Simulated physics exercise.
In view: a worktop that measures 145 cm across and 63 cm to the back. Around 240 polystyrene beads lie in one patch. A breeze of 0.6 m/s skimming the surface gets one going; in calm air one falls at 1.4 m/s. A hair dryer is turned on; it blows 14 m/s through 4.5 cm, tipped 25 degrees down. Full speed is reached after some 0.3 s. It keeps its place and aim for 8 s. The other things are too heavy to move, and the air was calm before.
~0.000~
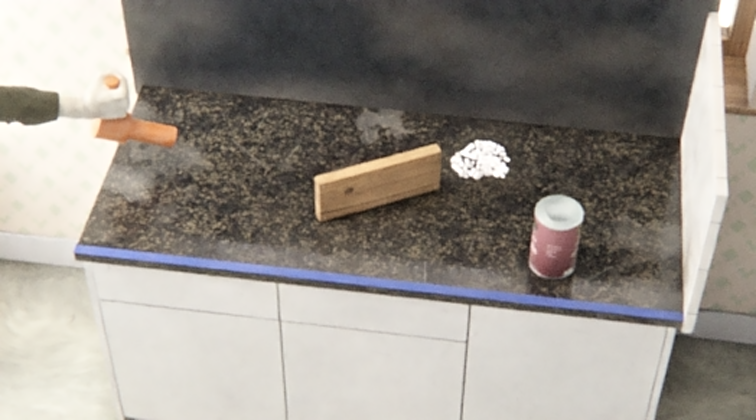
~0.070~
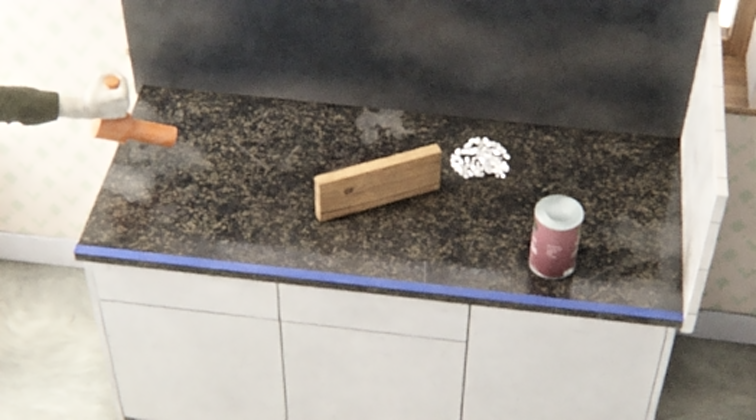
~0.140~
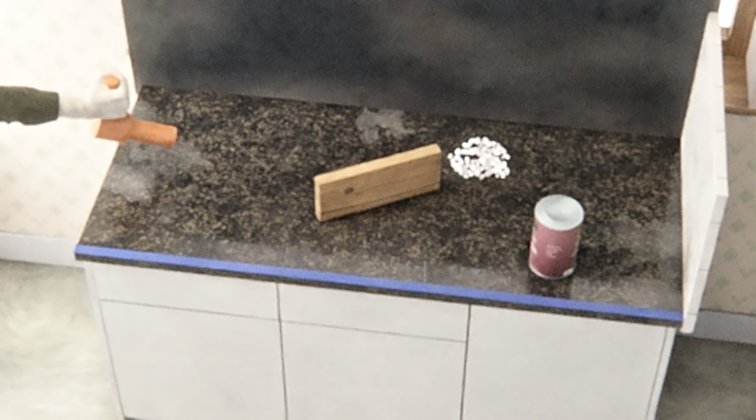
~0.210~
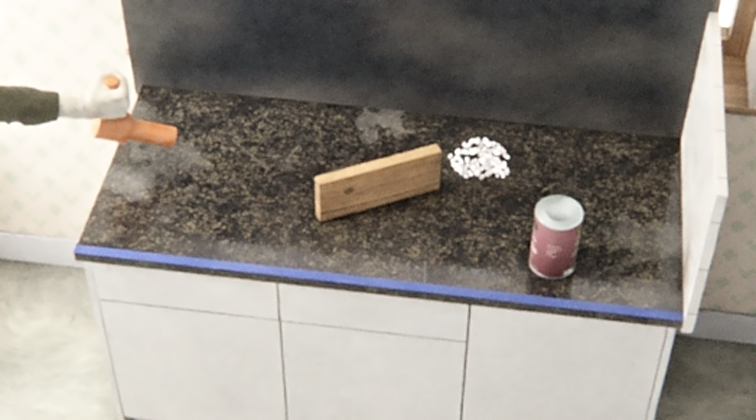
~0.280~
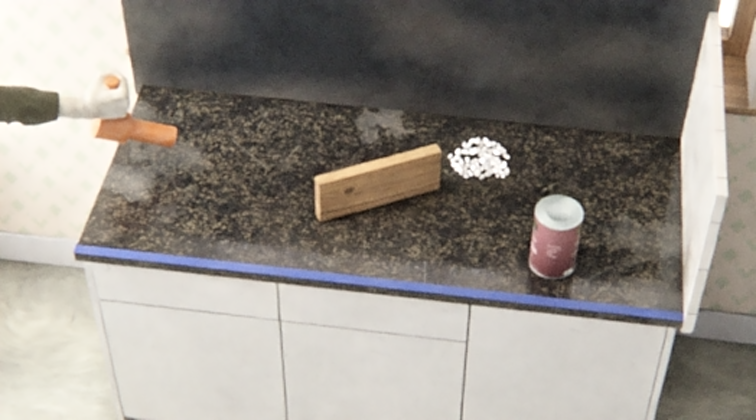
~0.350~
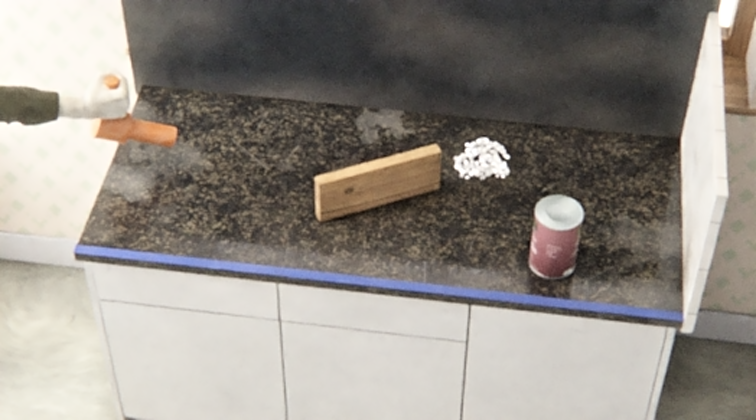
On a dark speckled worktop with a blue front edge, a gloved hand at the left holds an orange tool steady, while a wooden board, a small patch of white beads and a reddish tin show almost no movement.
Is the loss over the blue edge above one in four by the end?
More than a quarter over the blue edge: Yes.
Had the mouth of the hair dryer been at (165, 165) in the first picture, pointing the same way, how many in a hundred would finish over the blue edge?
Then about 80 %.
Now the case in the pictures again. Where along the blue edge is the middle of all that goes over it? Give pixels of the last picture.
Around (607, 313).
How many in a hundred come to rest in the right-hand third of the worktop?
Near 1 %.
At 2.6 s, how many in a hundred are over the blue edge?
Some 100 per cent.
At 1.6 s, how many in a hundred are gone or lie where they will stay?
Some 80 per cent.
After 1.6 s, 95 % are over the blue edge; 75 % have settled or left.
After 2.6 s, 98 % are over the blue edge; 98 % have settled or left.
After 4.4 s, 99 % are over the blue edge; 99 % have settled or left.
After 8.0 s, at the end, 99 % are over the blue edge.
